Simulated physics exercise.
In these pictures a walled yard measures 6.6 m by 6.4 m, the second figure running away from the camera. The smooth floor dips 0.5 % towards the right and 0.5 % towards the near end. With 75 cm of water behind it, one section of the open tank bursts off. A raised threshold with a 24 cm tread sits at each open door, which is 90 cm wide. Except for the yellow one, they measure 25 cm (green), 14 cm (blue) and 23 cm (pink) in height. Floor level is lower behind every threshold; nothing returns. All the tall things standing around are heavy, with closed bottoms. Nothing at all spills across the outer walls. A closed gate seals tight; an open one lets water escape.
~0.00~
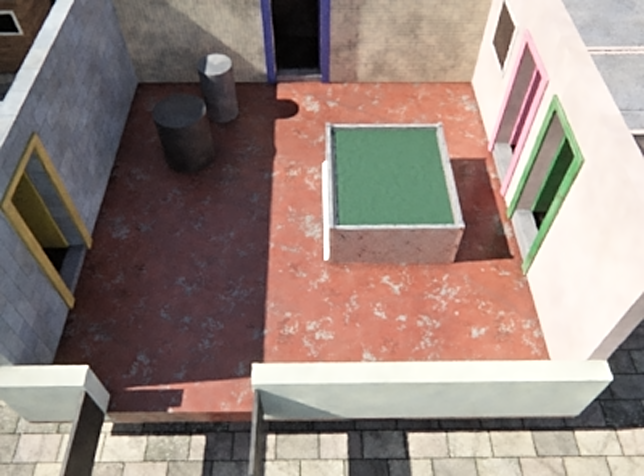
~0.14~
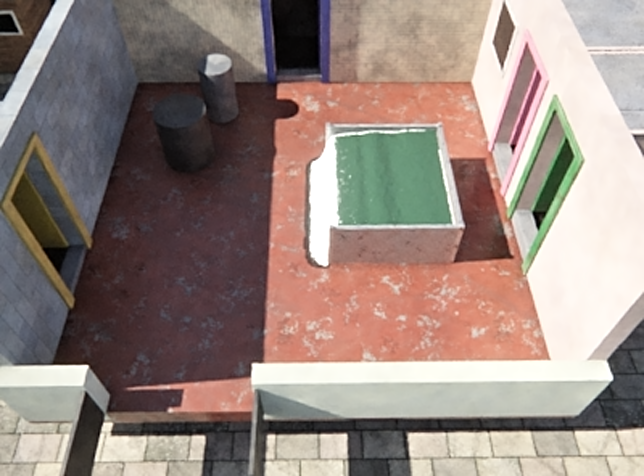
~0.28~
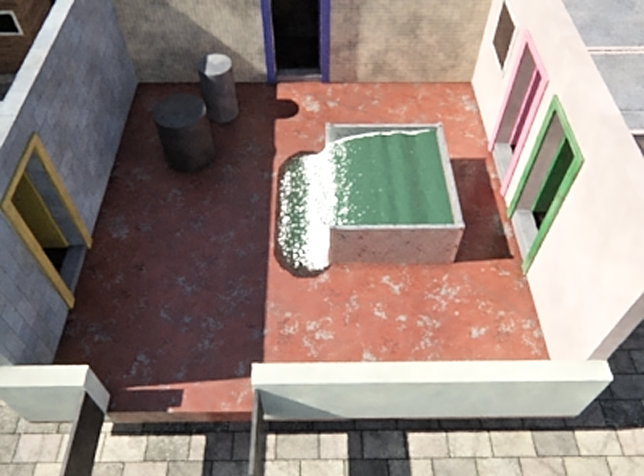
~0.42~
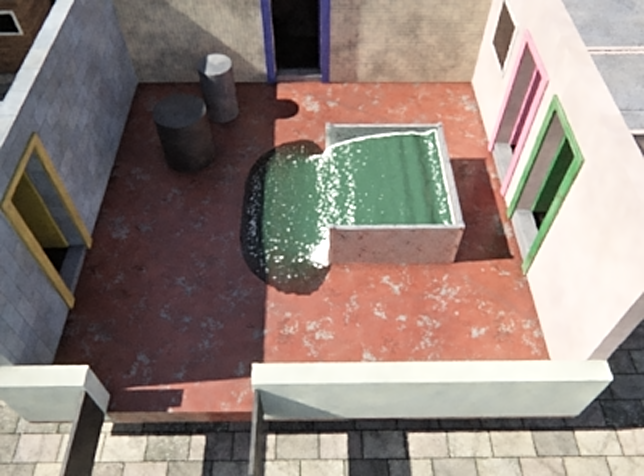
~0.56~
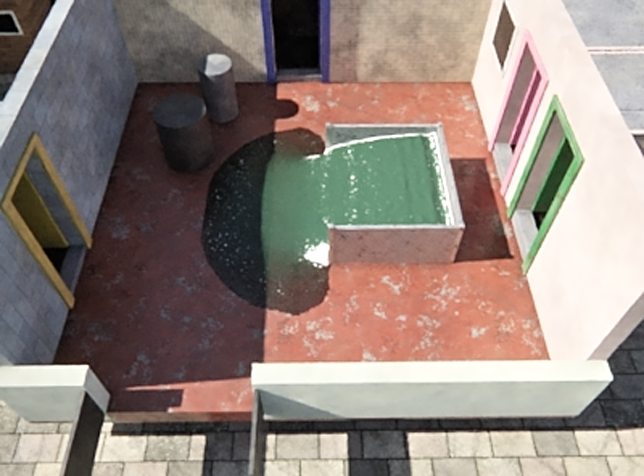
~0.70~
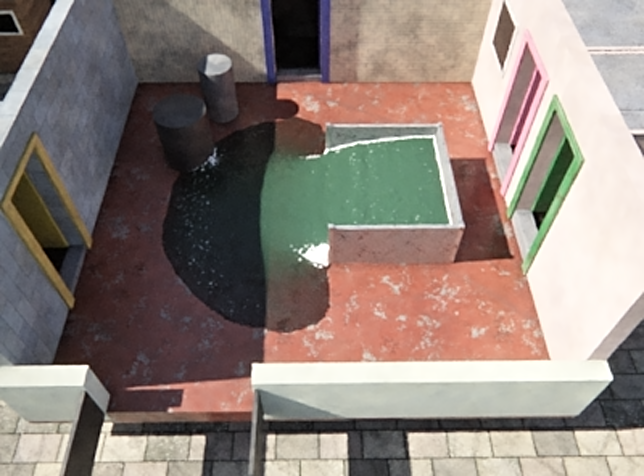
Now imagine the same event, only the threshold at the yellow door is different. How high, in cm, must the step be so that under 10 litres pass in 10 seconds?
Roughly 26 cm.
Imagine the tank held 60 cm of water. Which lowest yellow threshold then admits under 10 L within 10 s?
Roughly 20 centimetres would do it.
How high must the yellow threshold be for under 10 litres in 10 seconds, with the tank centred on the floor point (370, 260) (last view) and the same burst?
You'd need some 34 cm.
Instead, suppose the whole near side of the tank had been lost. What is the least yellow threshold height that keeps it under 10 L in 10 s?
If so: Around 10.5 cm.
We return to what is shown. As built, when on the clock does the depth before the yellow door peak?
Around 2.0 seconds.
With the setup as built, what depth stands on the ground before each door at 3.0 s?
At the green door the depth is 0 cm, at yellow 21 cm, at blue 9 cm and at pink 0 cm.
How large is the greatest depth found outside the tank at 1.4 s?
Max depth: About 42 cm.
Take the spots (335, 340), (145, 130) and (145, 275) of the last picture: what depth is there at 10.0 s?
5, 5 and 4 cm, respectively.
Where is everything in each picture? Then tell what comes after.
In the first picture, the open tank at (389, 176) is whole and still, 75 cm deep; the yellow door at (54, 231) is dry.
In the second picture, the front is at (313, 258), 0.3 m from the gap at (331, 197); 0.5 m2 of floor is wet, 75 cm left at the back.
In the third picture, the gap is at (331, 199), the front 0.8 m out at (281, 255); the back of the open tank holds 74 cm.
In the fourth picture, the front is at (246, 246), 1.3 m from the gap at (331, 201); 3.3 m2 of floor is wet, 67 cm left at the back.
In the fifth picture, water pours out at (331, 201) and has run 1.9 m, to (208, 243); about 9 cm deep outside, 63 cm at the back.
In the sixth picture, water pours out at (331, 201) and has run 2.5 m, to (168, 243); about 7 cm deep outside, 62 cm at the back; the yellow door at (54, 231), 3.9 m from the gap, is still 1.3 m from the nearest water.
After 1.4 s water covers 40 % of the floor, deepest (42 cm) near (105, 194); 20 cm at the yellow door, 8 litres in over its 11 cm threshold.
After 3.0 s water covers 55 % of the floor, deepest (38 cm) near (44, 394); 21 cm at the yellow door, 127 litres in over its 11 cm threshold.
After 10.0 s water covers 100 % of the floor, deepest (14 cm) near (512, 244); 4 cm at the yellow door, 153 litres in over its 11 cm threshold.
At the yellow door as built, the water arrived by 1.1 s and peaked near 29 cm at 2.0 s.
With a threshold of 21.5 cm, 31 litres would have come in within the 10 s; with 29 cm, 3 litres. So under 10 litres takes about 26 cm.
